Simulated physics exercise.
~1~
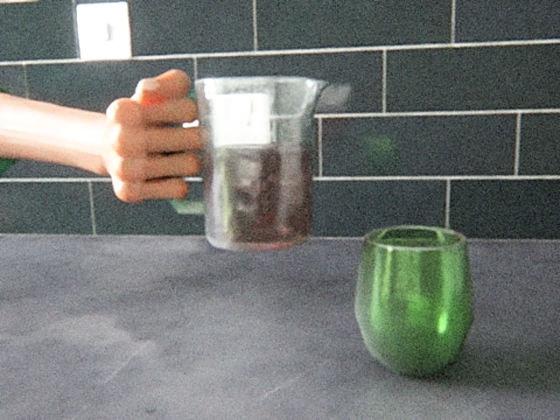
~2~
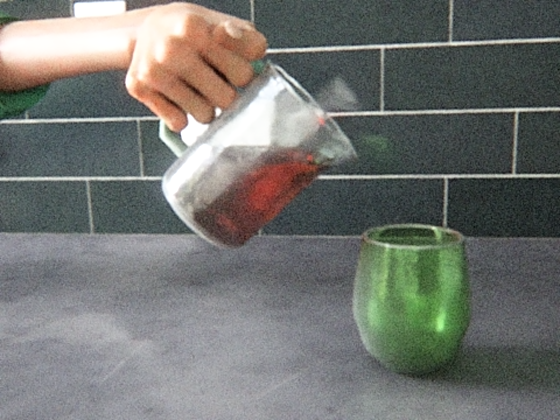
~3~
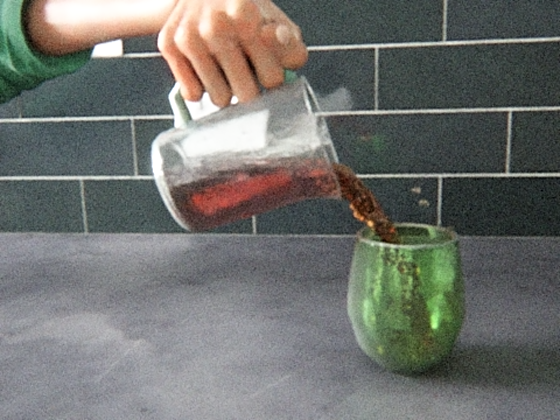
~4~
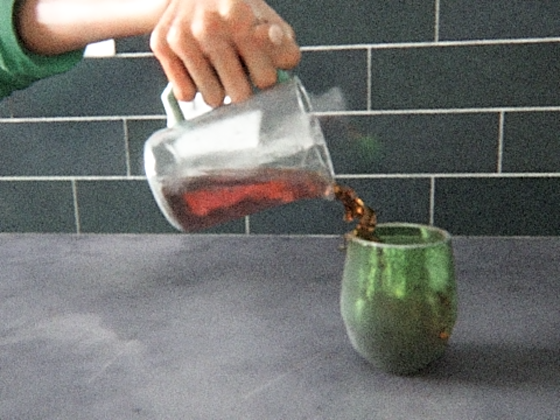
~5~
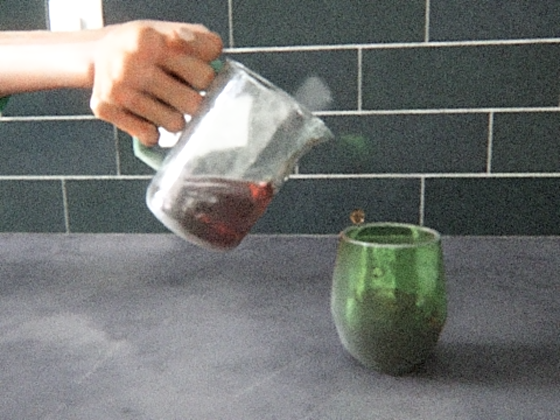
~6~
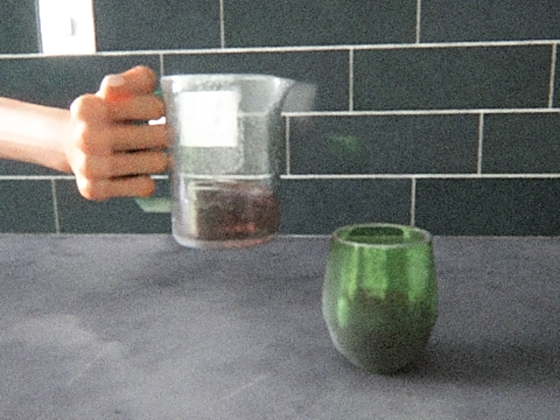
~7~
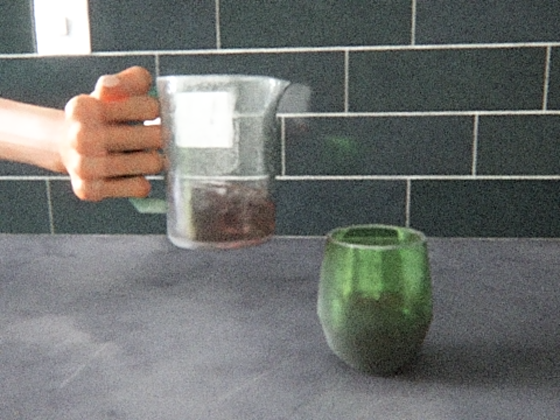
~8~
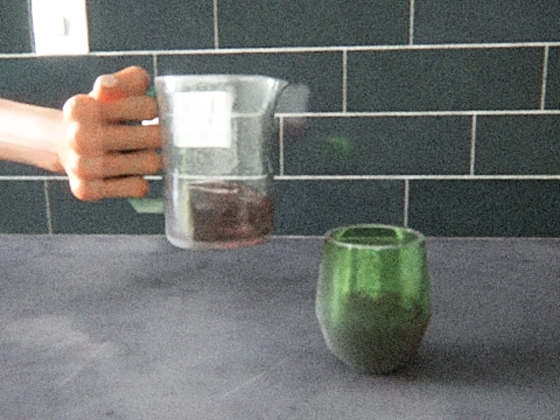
On a grey work surface before dark tiles, a hand tipped a clear jug of reddish-brown tea and poured some into an empty green stemless glass, then turned it upright again, leaving the glass partly filled and some tea still in the jug.
